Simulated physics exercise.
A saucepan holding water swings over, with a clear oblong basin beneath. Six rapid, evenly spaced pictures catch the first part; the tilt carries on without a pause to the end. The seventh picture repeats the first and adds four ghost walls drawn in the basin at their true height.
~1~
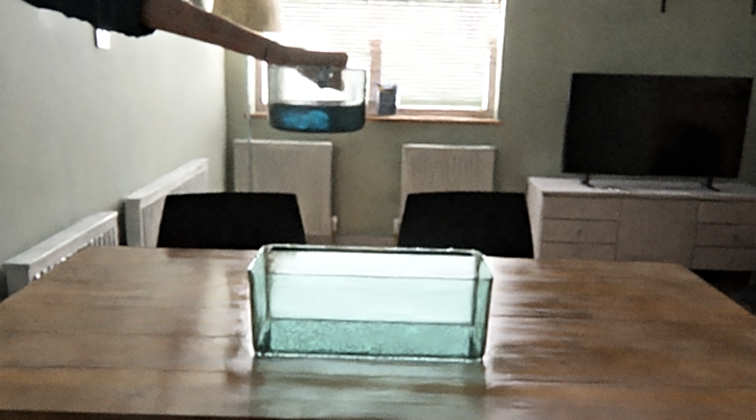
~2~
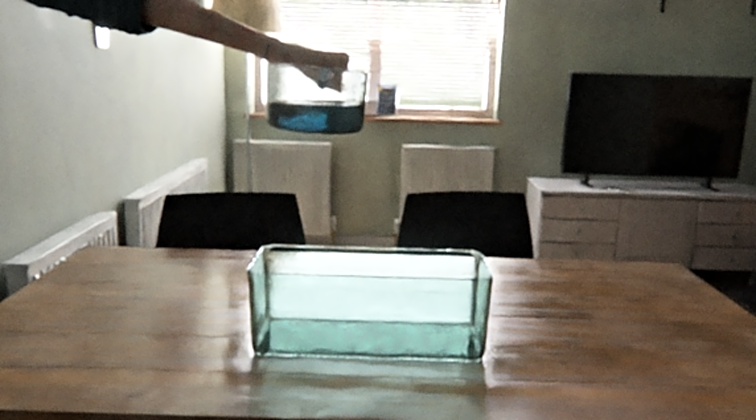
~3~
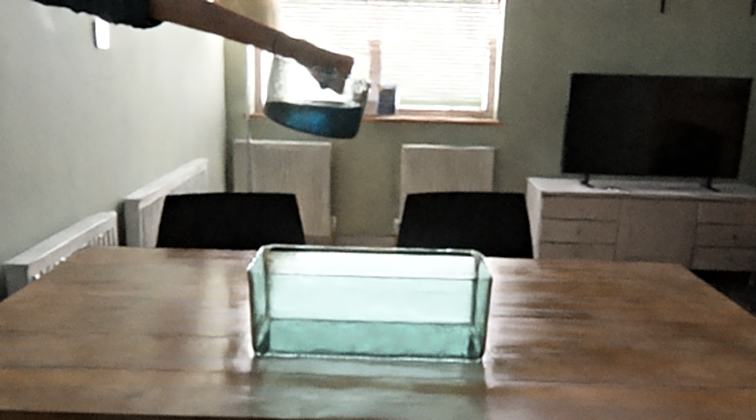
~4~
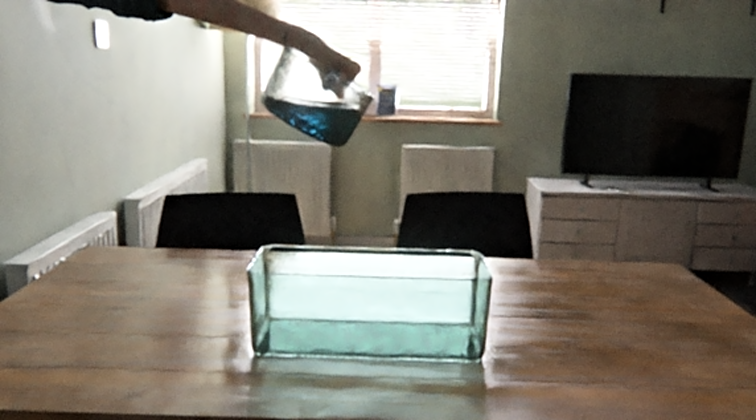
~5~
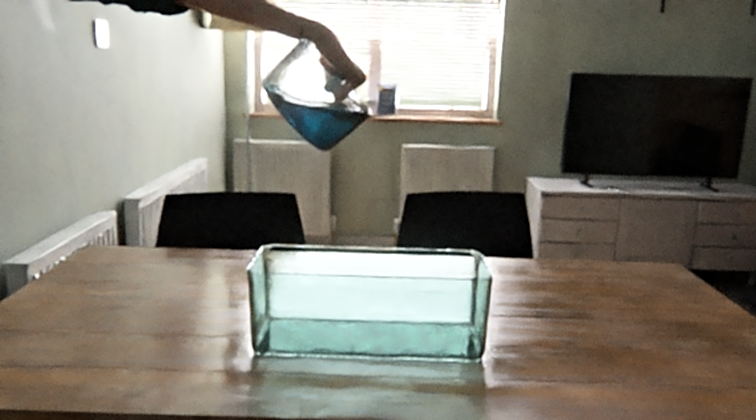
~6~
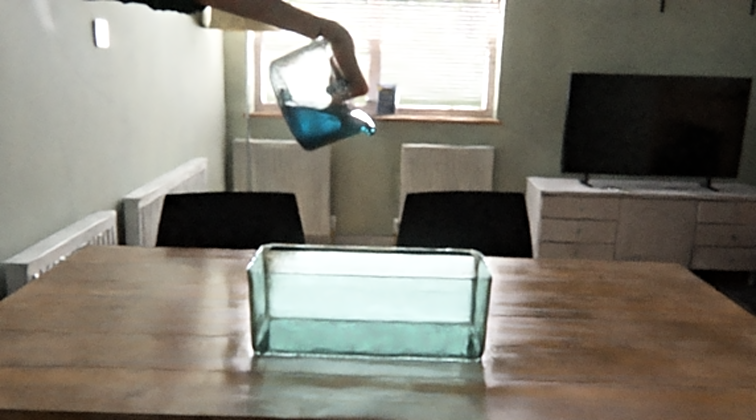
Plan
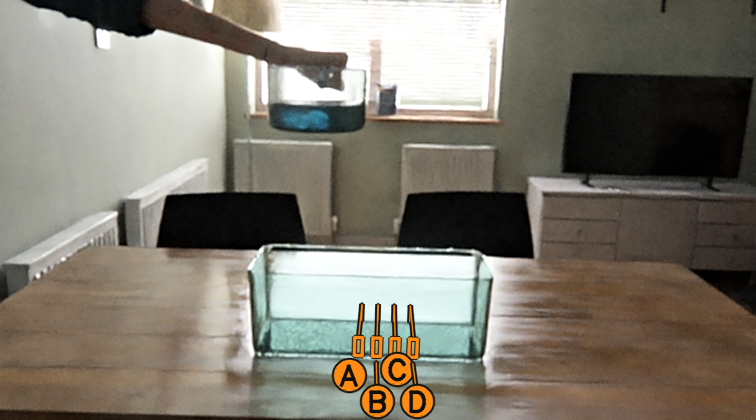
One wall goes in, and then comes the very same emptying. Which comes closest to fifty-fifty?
Place C.
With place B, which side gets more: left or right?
More ends on the right.
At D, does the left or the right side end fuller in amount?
The left one.
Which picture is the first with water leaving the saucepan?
Picture 6.
On the marked copy, A at (358, 361); B at (376, 362); C at (394, 362); D at (412, 363).
With A, about 15 % ends left of the wall and 78 % right of it; 7 % is lost outside.
With B, about 21 % ends left of the wall and 75 % right of it; 4 % is lost outside.
With C, about 48 % ends left of the wall and 48 % right of it; 4 % is lost outside.
With D, about 76 % ends left of the wall and 17 % right of it; 7 % is lost outside.
